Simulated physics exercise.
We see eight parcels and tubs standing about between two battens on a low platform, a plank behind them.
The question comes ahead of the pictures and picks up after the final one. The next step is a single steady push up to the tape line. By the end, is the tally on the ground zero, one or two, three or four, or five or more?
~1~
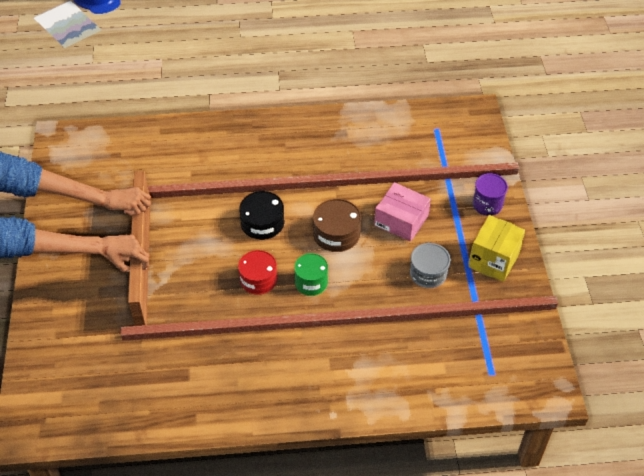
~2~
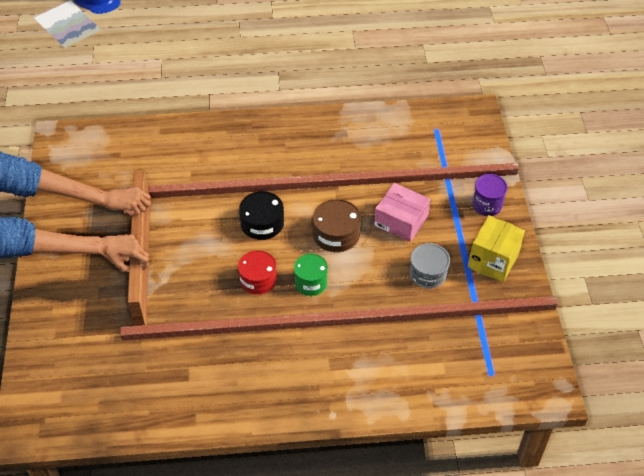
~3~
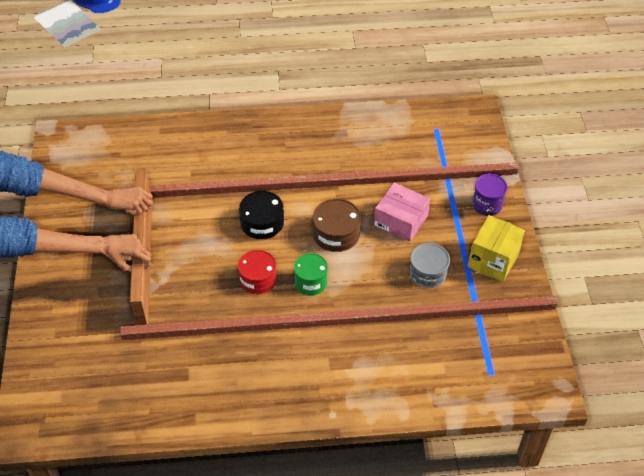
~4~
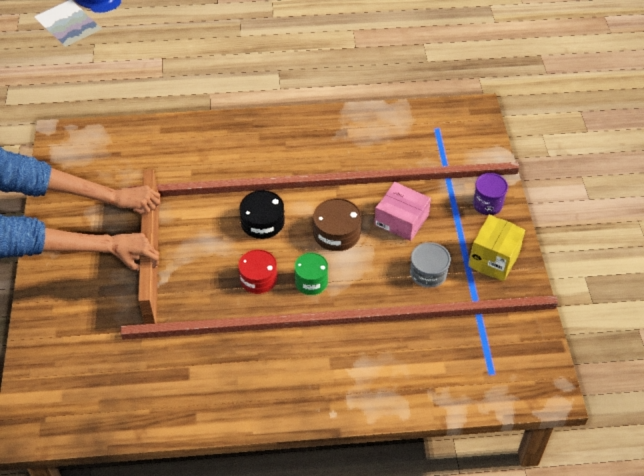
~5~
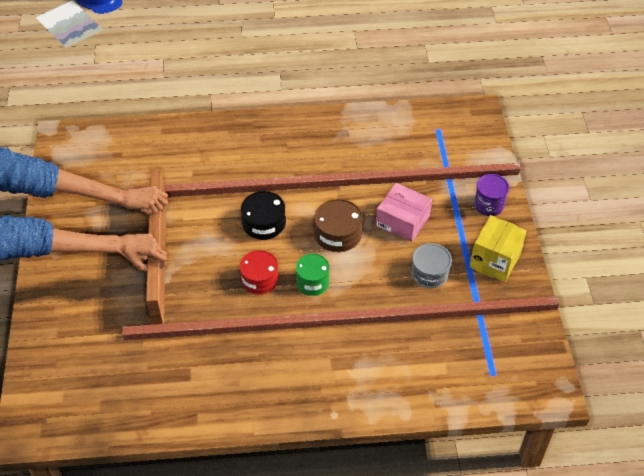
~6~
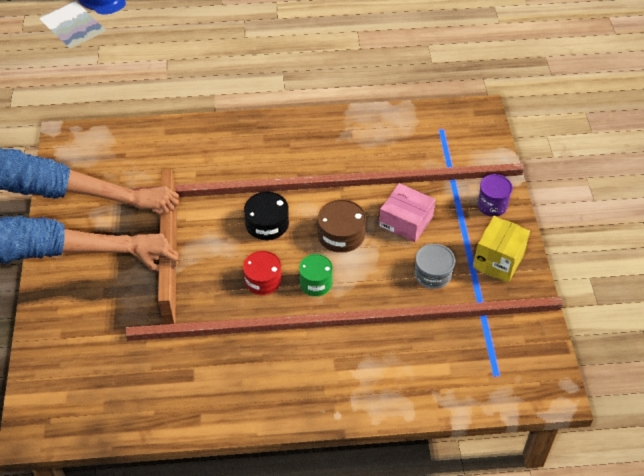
Just one, or two at most, falls.
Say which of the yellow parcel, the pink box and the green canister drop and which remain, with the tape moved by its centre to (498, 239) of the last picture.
Outcome: Yellow parcel ends up off; pink box ends up off; green canister is not lost.
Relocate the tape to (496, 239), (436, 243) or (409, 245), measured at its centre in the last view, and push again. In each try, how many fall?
Going through each try, you'd get 4, 0 and 0.
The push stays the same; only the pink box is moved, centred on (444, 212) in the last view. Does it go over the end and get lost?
From there it is kept.
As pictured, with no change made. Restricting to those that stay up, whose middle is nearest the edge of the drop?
That would be the pink box.
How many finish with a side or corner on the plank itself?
That comes to 3.
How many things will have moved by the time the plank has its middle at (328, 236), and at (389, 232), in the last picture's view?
Tally: First 4; then 6.
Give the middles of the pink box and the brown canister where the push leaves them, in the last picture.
Going in order, first (523, 191) and next (510, 228).
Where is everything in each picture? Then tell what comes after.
In the first frame, purple pail (490, 195); yellow parcel (496, 249); grey pail (430, 266); plank (140, 247); tape (462, 240).
In the second frame, yellow parcel (496, 249); brown canister (337, 226).
In the third frame, grey pail (429, 266); plank (142, 247).
In the fourth frame, purple pail (490, 195); black canister (262, 214).
In the fifth frame, yellow parcel (498, 249); red canister (259, 272).
In the sixth frame, purple pail (494, 196); yellow parcel (501, 249); grey pail (434, 267); plank (168, 246); tape (466, 241).
Soon after, none off yet; purple pail at rest near (494, 196); yellow parcel at rest near (501, 249); grey pail at rest near (434, 267).
Then, none off yet; purple pail moved a little near (506, 194); yellow parcel moved a little near (514, 247); grey pail moved about its own width near (473, 269).
By the end, the number that fall off is one or two; fallen, yellow parcel and purple pail.
